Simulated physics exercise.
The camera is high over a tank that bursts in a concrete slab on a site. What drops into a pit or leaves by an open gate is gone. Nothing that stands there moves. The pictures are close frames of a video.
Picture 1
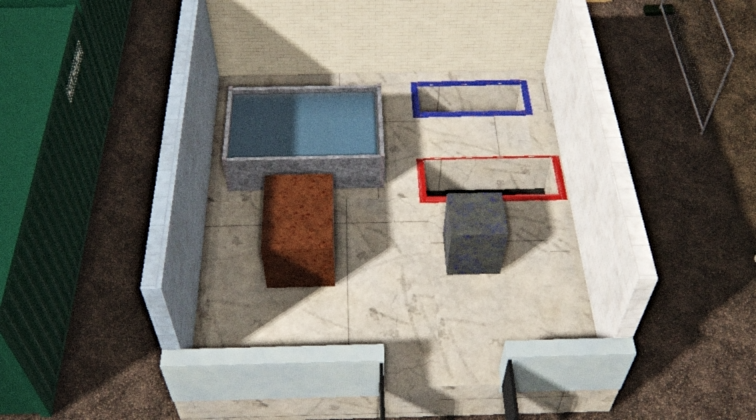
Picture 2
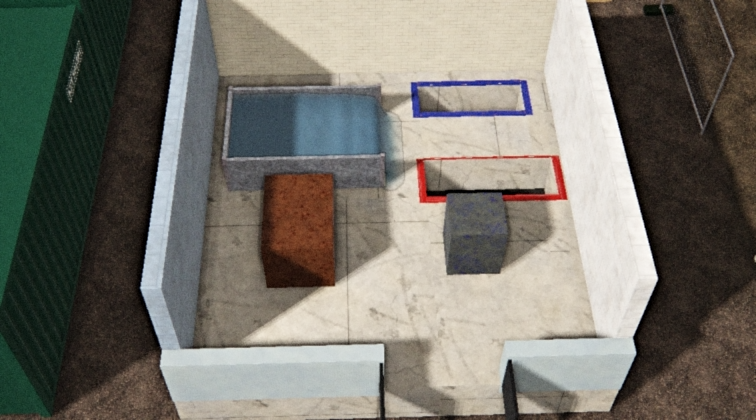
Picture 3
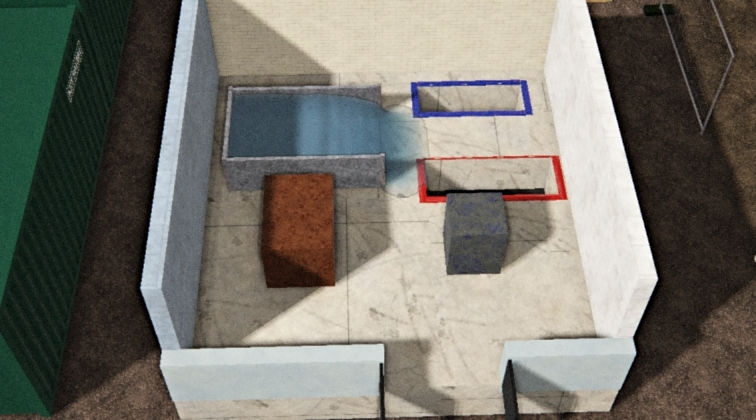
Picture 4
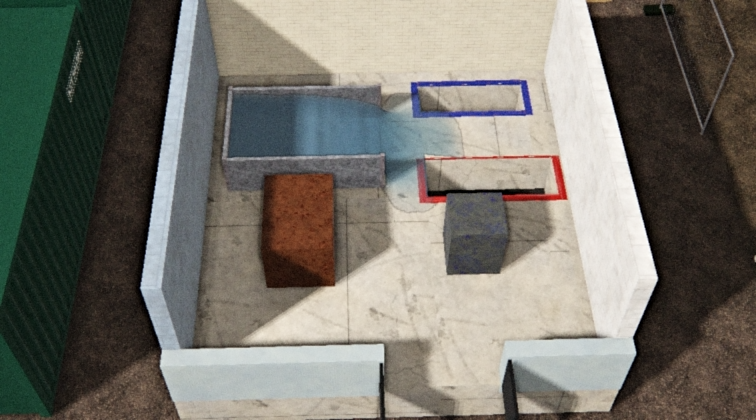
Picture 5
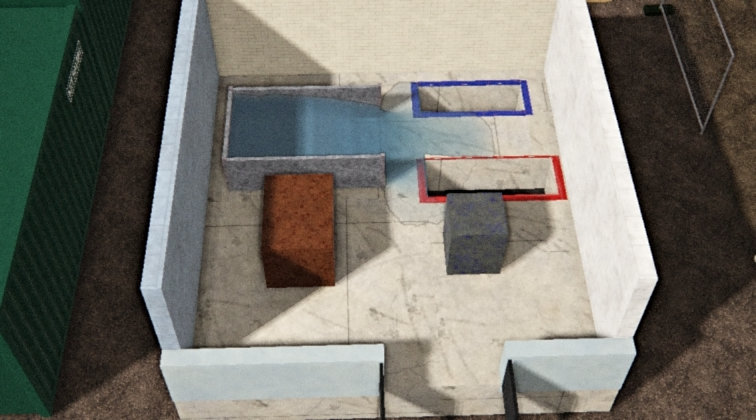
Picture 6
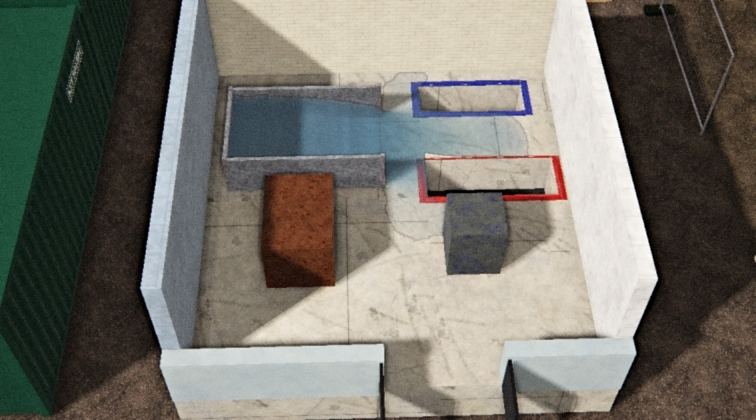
On a walled concrete slab, water bursting from the right side of a grey tank and spreading rightward between blue and red outlines.
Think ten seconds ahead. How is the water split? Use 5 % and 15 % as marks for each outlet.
In the end: The gate takes less than 5 %; the red pit takes more than 15 %; the blue pit takes more than 15 %.
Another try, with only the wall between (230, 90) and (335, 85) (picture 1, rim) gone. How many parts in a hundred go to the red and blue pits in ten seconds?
Roughly, in per cent: Red 8, blue 40.
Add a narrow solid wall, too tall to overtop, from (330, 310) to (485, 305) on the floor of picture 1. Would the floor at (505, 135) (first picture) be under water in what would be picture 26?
At that place: Flooded.
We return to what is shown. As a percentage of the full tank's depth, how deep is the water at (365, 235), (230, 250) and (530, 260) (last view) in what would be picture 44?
Roughly 0, 0 and 2 per cent, in turn.
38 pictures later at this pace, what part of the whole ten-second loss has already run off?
Some 90 per cent.
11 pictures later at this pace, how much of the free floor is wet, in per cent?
About 25 per cent.
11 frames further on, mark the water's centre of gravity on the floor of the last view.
Around (366, 148).
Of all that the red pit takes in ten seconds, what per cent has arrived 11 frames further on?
Near 45 in a hundred.
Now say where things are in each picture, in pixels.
The tank at (305, 125) is whole and still, in the first picture.
The front is at (383, 113), out from the gap at (379, 140), in the second picture.
The front is at (405, 110), out from the gap at (379, 142), in the third picture.
The front is at (448, 117), out from the gap at (379, 143), in the fourth picture.
The front is at (485, 130), out from the gap at (379, 144), in the fifth picture.
Water pours out at (379, 144) and has run to (523, 145), in the sixth picture.
A moment on, water covers 20 % of the floor; the gate 0 %, the red pit 13 %, the blue pit 5 %.
Next, water covers 25 % of the floor; the gate 0 %, the red pit 26 %, the blue pit 11 %.
Then, water covers 25 % of the floor; the gate 0 %, the red pit 39 %, the blue pit 20 %.
Later, water covers 25 % of the floor; the gate 0 %, the red pit 49 %, the blue pit 27 %.
In the end, water covers 20 % of the floor; the gate 1 %, the red pit 55 %, the blue pit 31 %.
